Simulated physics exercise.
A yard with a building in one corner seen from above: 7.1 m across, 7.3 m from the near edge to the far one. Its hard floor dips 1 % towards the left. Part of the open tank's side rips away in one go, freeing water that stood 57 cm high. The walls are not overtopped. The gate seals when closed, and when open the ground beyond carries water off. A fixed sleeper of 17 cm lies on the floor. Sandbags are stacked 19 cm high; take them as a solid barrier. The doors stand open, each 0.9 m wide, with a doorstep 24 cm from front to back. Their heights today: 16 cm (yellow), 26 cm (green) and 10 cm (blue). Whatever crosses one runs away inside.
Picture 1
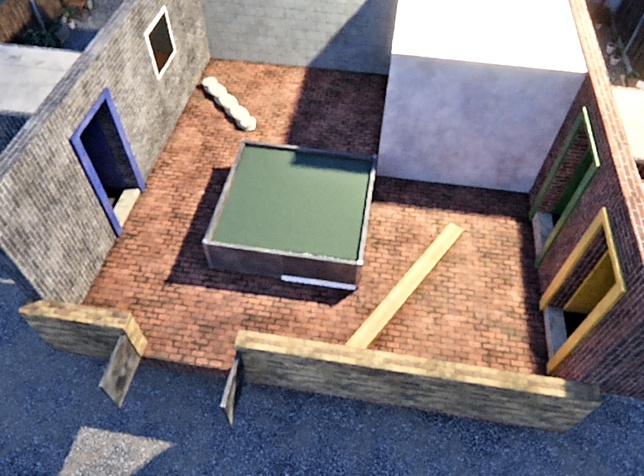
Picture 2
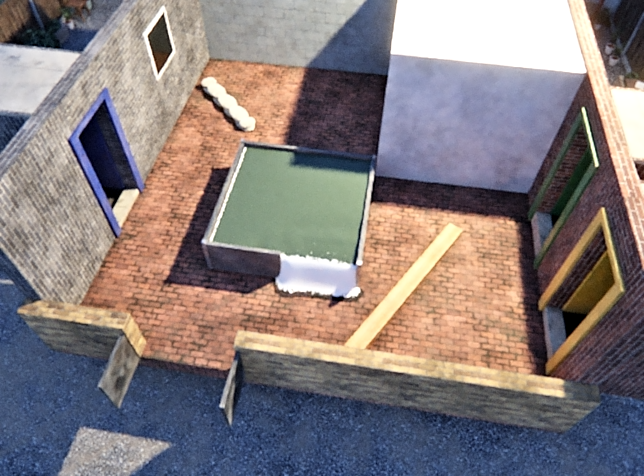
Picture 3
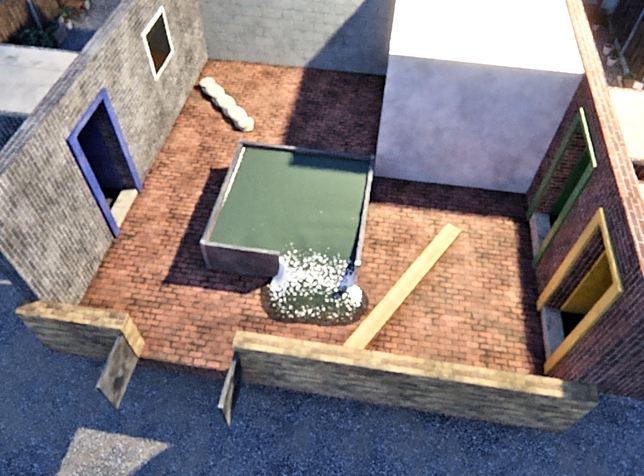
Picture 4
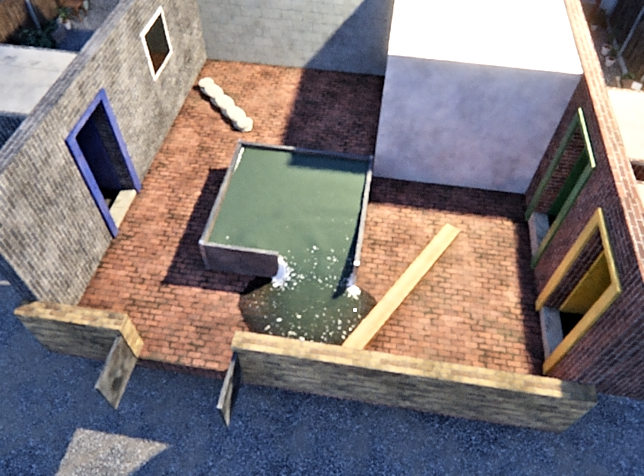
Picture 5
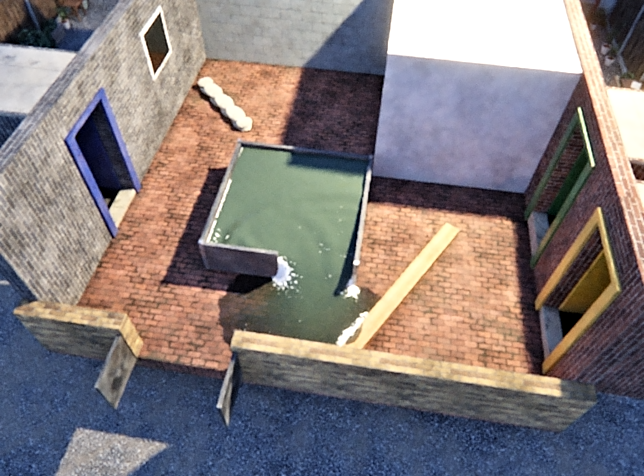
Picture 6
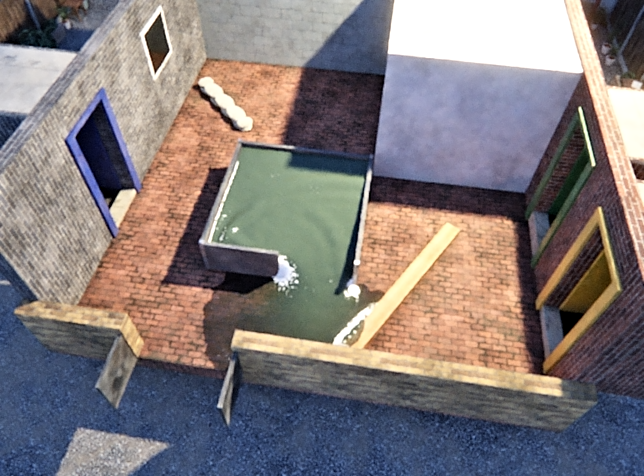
The video shows a brick-floored yard from above, where part of an open tank's near side gives way and white, foaming water pours out, spreading across the floor to the low front wall and a diagonal plank.
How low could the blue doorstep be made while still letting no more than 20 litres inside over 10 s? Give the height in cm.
At least 6.5 cm or so.
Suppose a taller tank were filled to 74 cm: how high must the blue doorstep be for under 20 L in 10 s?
Then roughly 9.0 cm.
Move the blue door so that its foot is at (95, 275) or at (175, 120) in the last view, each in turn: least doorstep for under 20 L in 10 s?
Roughly 16 and 9.0 cm.
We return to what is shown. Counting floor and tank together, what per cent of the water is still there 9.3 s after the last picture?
About 86 per cent.
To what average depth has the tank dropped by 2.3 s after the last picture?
Roughly 31 cm on average.
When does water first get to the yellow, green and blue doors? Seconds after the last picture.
Yellow 1.4 s, green 2.4 s, blue 2.4 s.
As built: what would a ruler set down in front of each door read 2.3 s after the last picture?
In cm: Yellow 17, green 0, blue 3.
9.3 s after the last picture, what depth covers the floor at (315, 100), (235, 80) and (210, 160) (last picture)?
Roughly 1, 1 and 10 cm, in turn.
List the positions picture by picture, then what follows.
In the first frame, the open tank at (296, 200) is whole and still, 57 cm deep; the blue door at (113, 170) is dry.
In the second frame, the gap is at (319, 273), the front 0.3 m out at (280, 290); the back of the open tank holds 57 cm.
In the third frame, water pours out at (317, 275) and has run 0.8 m, to (288, 319); about 10 cm deep outside, 57 cm at the back.
In the fourth frame, the gap is at (316, 275), the front 1.2 m out at a hidden place; the back of the open tank holds 57 cm.
In the fifth frame, the front is at a hidden place, 1.5 m from the gap at (316, 275); 2.6 m2 of floor is wet, 57 cm left at the back.
In the sixth frame, the gap is at (316, 275), the front 1.7 m out at a hidden place; the back of the open tank holds 57 cm; the blue door at (109, 171), 3.7 m from the gap, is still 2.7 m from the nearest water.
Then, 0.7 s after the last picture water covers 10 % of the floor, deepest (44 cm) near (326, 369); it has not reached the blue door.
Then, 2.3 s after the last picture water covers 40 % of the floor, deepest (34 cm) near (316, 356); it has not reached the blue door.
Then, 9.3 s after the last picture water covers 85 % of the floor, deepest (14 cm) near (374, 191); 7 cm at the blue door, 3 litres in over its 10 cm doorstep.
At the blue door as built, the water peaked near 12 cm, 2.7 s after the last picture.
Run again over the same 10 s with other heights there, 27 litres in over 6 cm, 7 litres over 8.5 cm. The limit of 20 litres is kept from about 6.5 cm up.
